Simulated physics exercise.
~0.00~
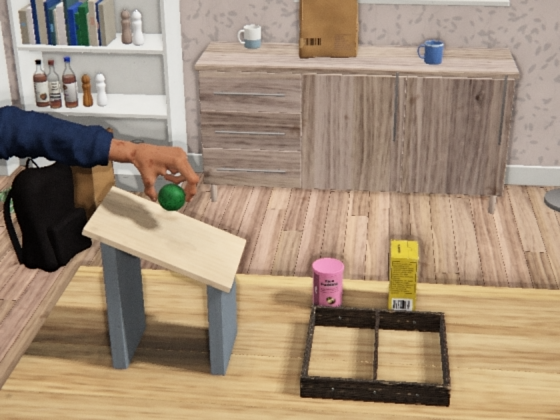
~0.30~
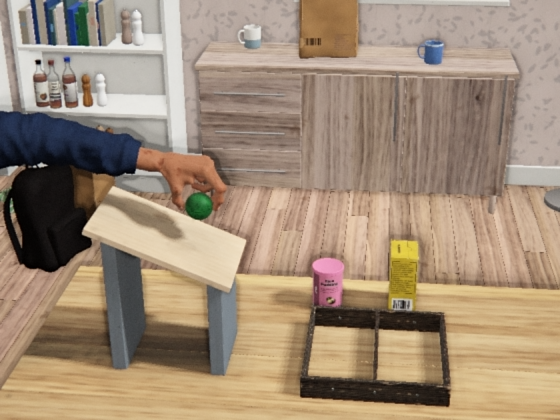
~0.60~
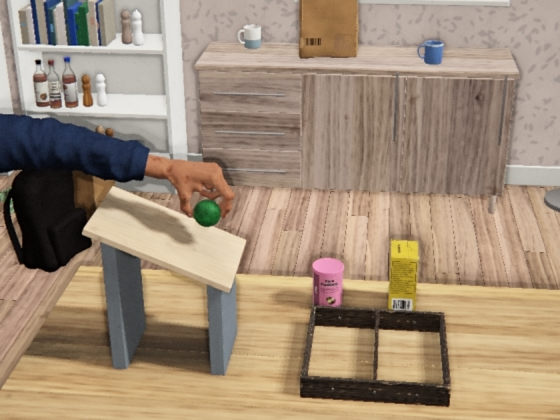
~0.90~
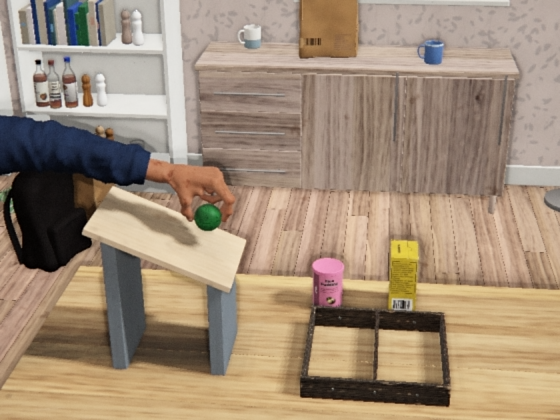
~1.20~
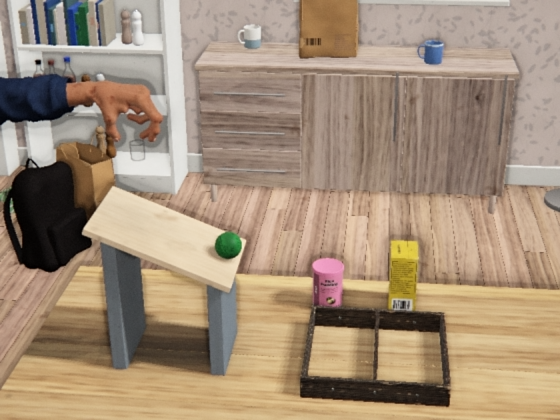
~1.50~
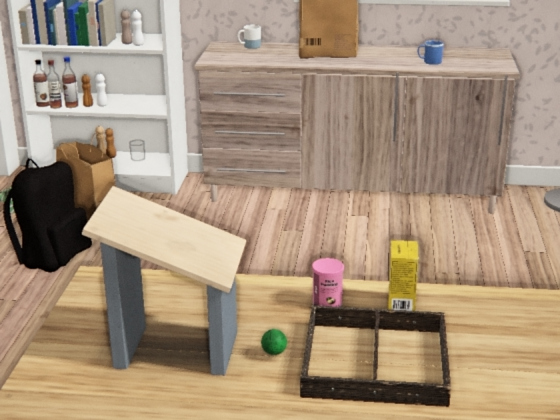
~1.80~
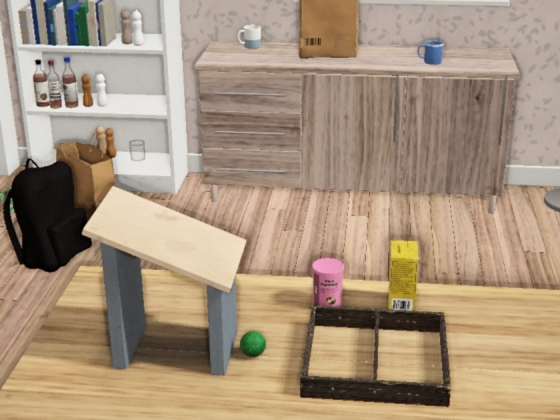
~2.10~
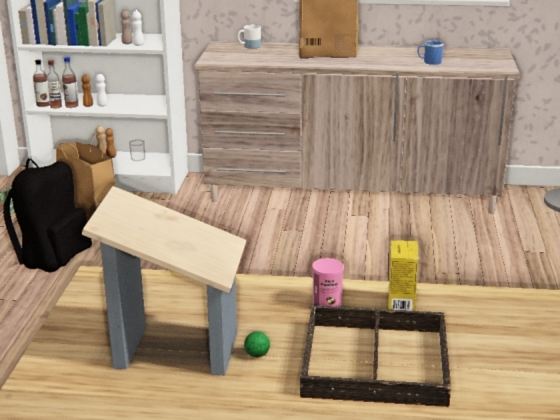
To begin with, a hand holds a green ball above a tilted board on gray supports, while a dark tray with two bays, a pink tin and a yellow carton stand to the right on a wooden table. The hand carries the ball rightward and lowers it toward the board. It lets go and draws back to the left as the ball moves down the slope. The ball leaves the board and reaches the tabletop beside the tray. It then moves back left a little and settles between the board and the tray, outside the bays, with the tin and carton still in place.
